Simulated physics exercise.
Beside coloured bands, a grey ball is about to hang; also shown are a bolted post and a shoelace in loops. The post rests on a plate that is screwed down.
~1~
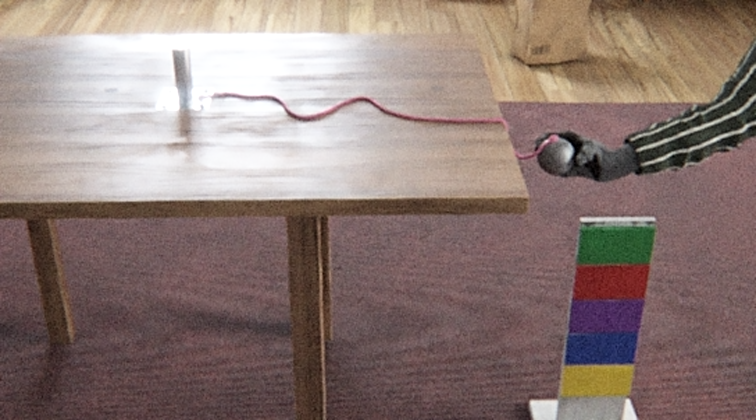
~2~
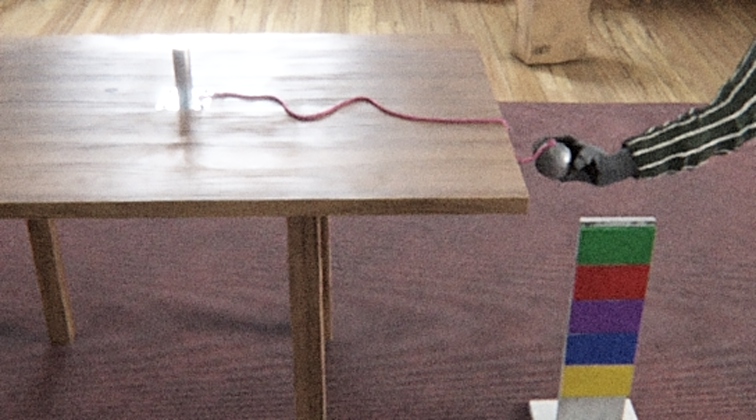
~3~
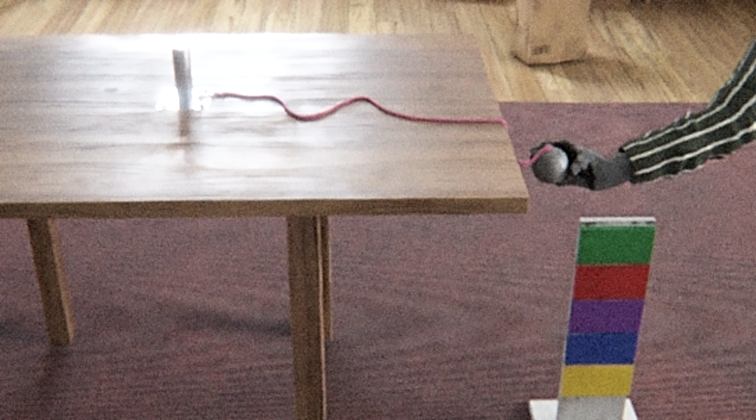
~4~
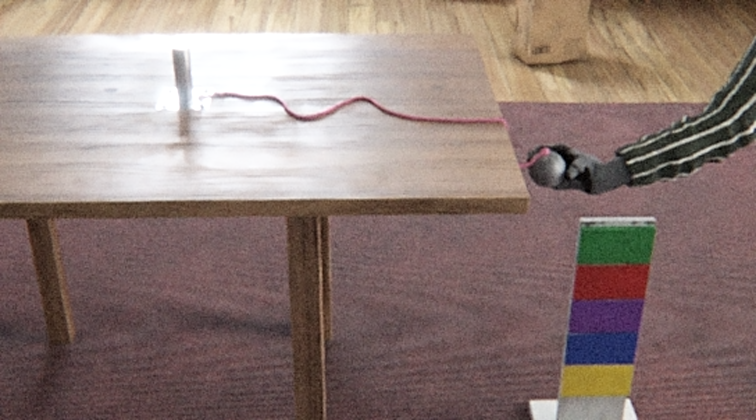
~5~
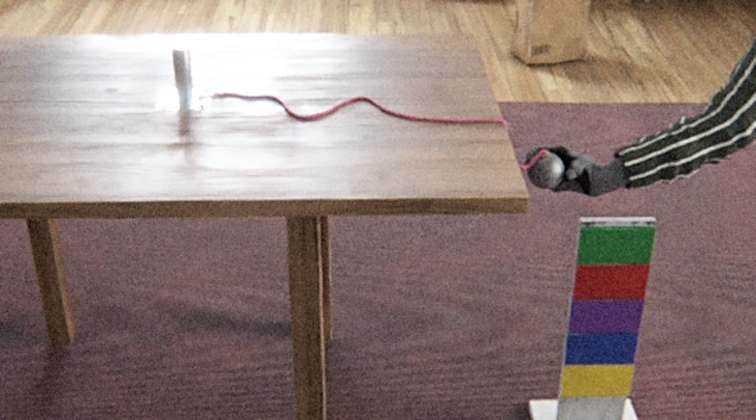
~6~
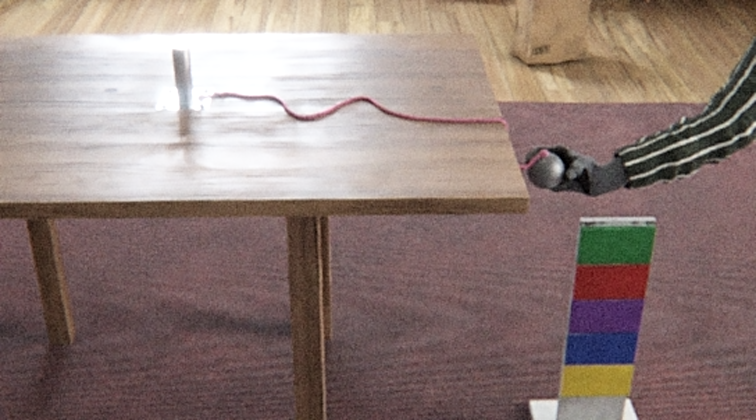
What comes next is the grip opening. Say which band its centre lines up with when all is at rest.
It lines up with red.
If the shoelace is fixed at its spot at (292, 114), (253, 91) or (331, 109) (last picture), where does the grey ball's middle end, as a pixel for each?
Approximately (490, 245), (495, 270) and (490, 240), respectively.
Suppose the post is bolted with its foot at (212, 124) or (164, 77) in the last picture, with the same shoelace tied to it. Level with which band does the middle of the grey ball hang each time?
Going case by case, it's purple and then green.
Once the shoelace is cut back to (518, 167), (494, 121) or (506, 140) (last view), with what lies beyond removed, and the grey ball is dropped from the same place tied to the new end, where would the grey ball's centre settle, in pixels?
Cut 1: About (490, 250). Cut 2: About (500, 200). Cut 3: About (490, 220).
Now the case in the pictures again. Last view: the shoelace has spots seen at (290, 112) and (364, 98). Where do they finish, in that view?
They go to (328, 103) and to (426, 107).
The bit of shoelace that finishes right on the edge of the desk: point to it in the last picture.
The point at (420, 119).
A little later, ball near (500, 261); level with red.
Next, ball near (494, 275); level with red.
When it is over, ball near (493, 276); level with red. The red one.
